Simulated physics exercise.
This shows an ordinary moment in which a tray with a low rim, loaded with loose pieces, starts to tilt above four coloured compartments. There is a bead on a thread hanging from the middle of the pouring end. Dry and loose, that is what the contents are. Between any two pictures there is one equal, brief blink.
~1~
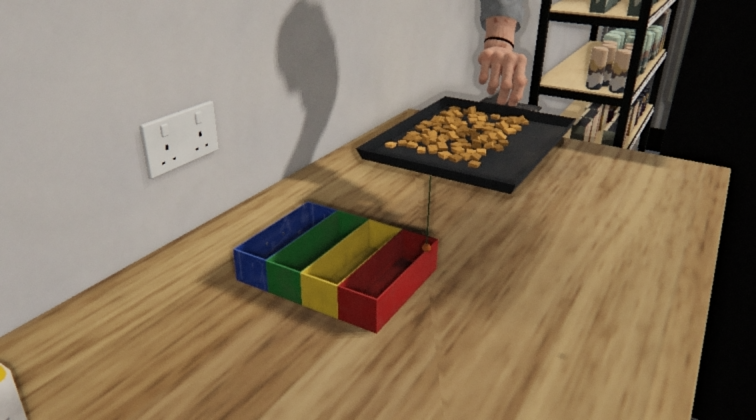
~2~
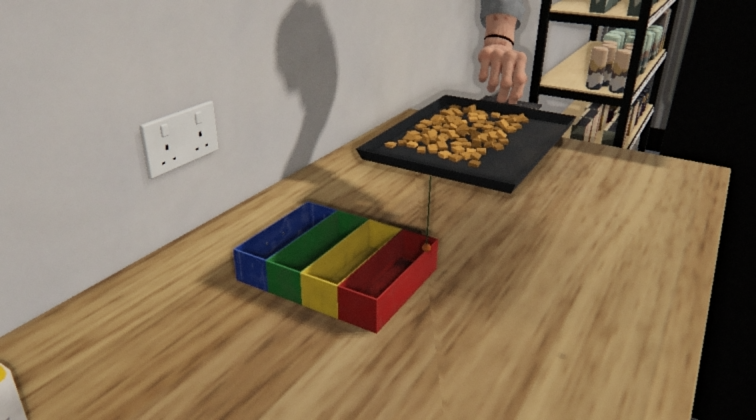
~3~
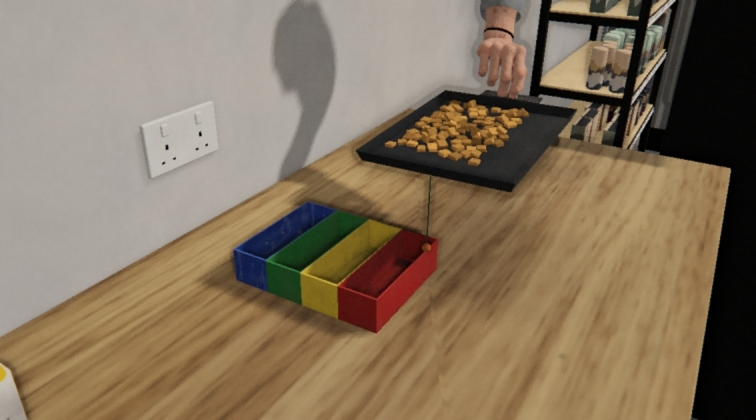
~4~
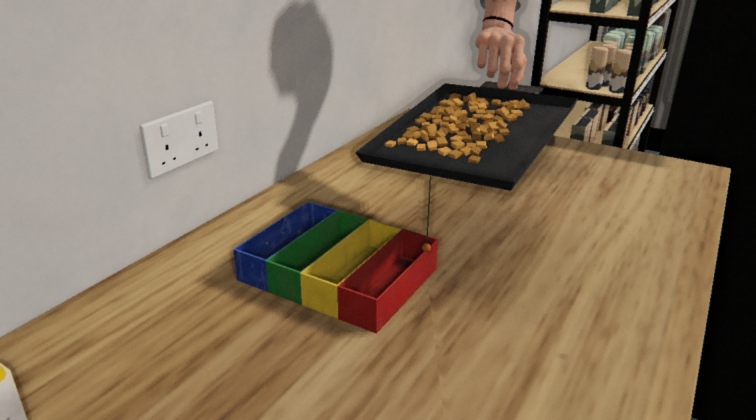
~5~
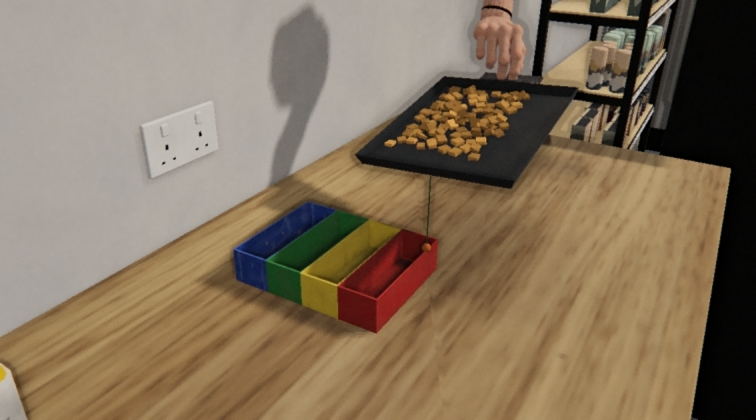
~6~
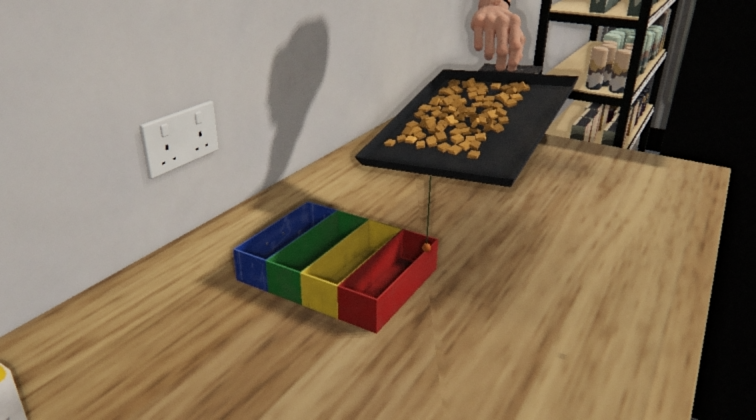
Black tray of loose golden-brown cereal squares tilting slightly as a hand raises its far end above four coloured compartments.
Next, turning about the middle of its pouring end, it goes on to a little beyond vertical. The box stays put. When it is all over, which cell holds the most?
The yellow cell holds the most.
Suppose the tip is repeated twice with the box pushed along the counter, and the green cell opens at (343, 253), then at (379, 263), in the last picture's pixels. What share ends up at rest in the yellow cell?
Trial 1 around 30 percent, trial 2 around 0 percent.
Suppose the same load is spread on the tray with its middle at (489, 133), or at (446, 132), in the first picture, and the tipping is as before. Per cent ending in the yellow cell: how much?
From the first start you get 60 in a hundred, from the second 70 in a hundred.
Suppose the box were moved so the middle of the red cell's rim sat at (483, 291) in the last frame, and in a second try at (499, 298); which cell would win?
The cell in blue first, the blue cell second.
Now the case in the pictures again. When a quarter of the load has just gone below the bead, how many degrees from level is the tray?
Somewhere near 75 degrees, I'd say.
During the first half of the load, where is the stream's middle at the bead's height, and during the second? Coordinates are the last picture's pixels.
It passes near (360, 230) first and then near (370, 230).
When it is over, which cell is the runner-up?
The runner-up is the red one.
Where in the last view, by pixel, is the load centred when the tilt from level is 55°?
Somewhere about pixel (390, 152).
Soon after the last picture, tray tipped steeply; nearly all on the tray; a small part falling or outside the box.
A little later, tray tipped right over; about a quarter on the tray; about a third in the yellow cell; a small part in the red cell; a small part in the green cell; a stray few in the blue cell; a small part falling or outside the box.
Later still, tray tipped past a quarter turn; about two thirds in the yellow cell; about a quarter in the red cell; a small part in the green cell; a stray few in the blue cell.
At rest, tray tipped past a quarter turn; about two thirds in the yellow cell; about a quarter in the red cell; a small part in the green cell; a stray few in the blue cell.
